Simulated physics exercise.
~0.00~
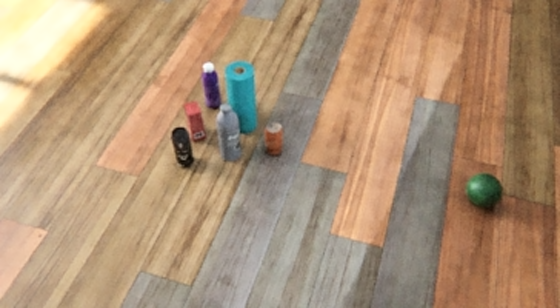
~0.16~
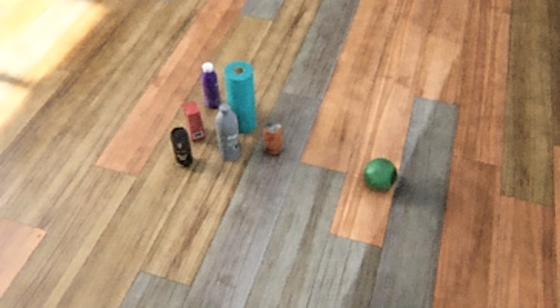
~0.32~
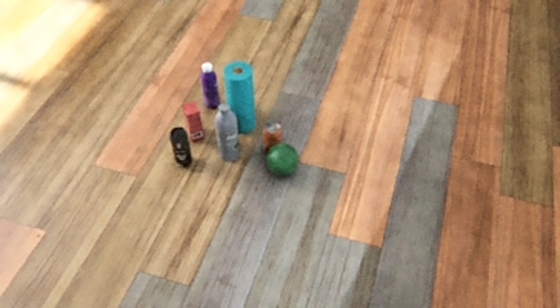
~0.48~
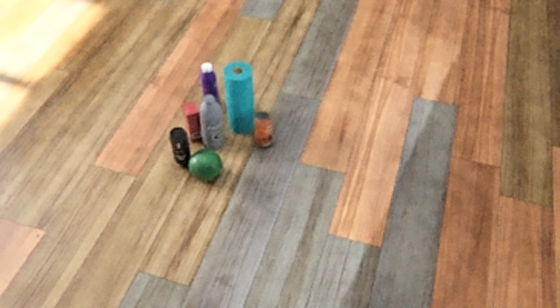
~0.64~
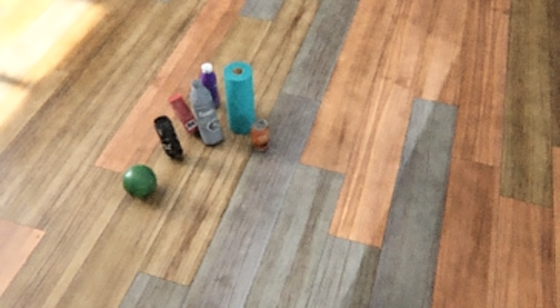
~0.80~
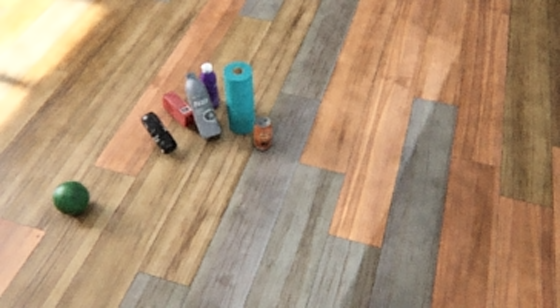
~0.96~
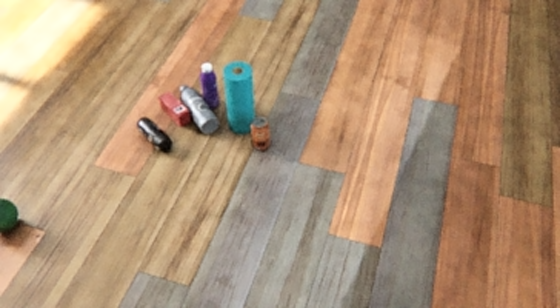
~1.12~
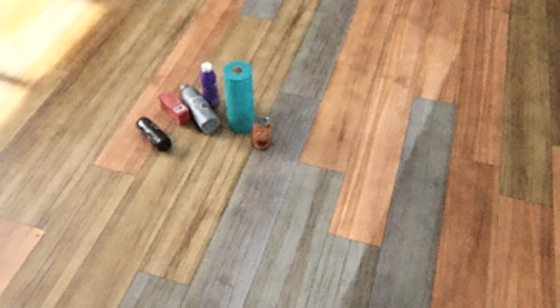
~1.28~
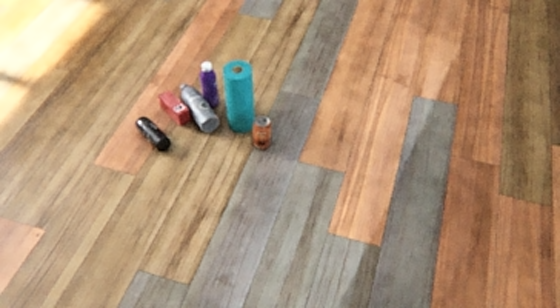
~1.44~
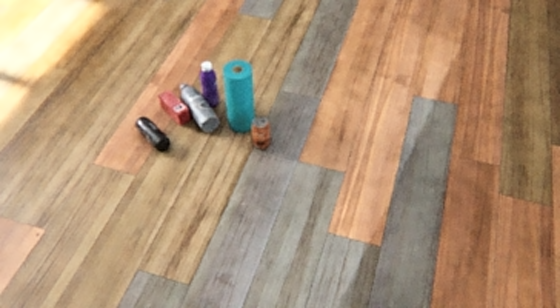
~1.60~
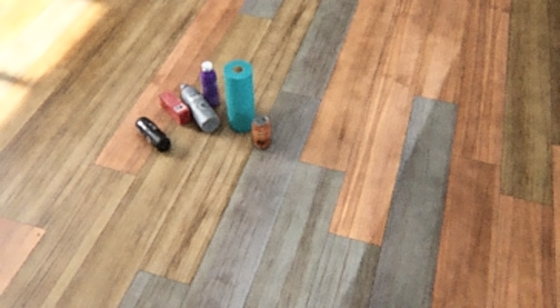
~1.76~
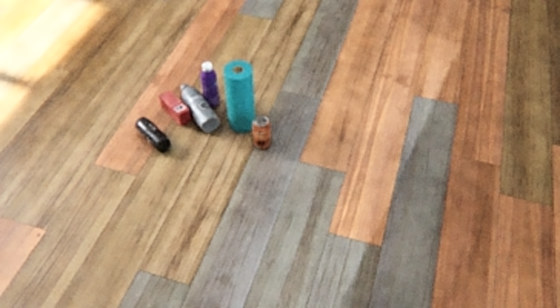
On a wooden floor, a green ball rolls left through upright items, leaving three toppled.
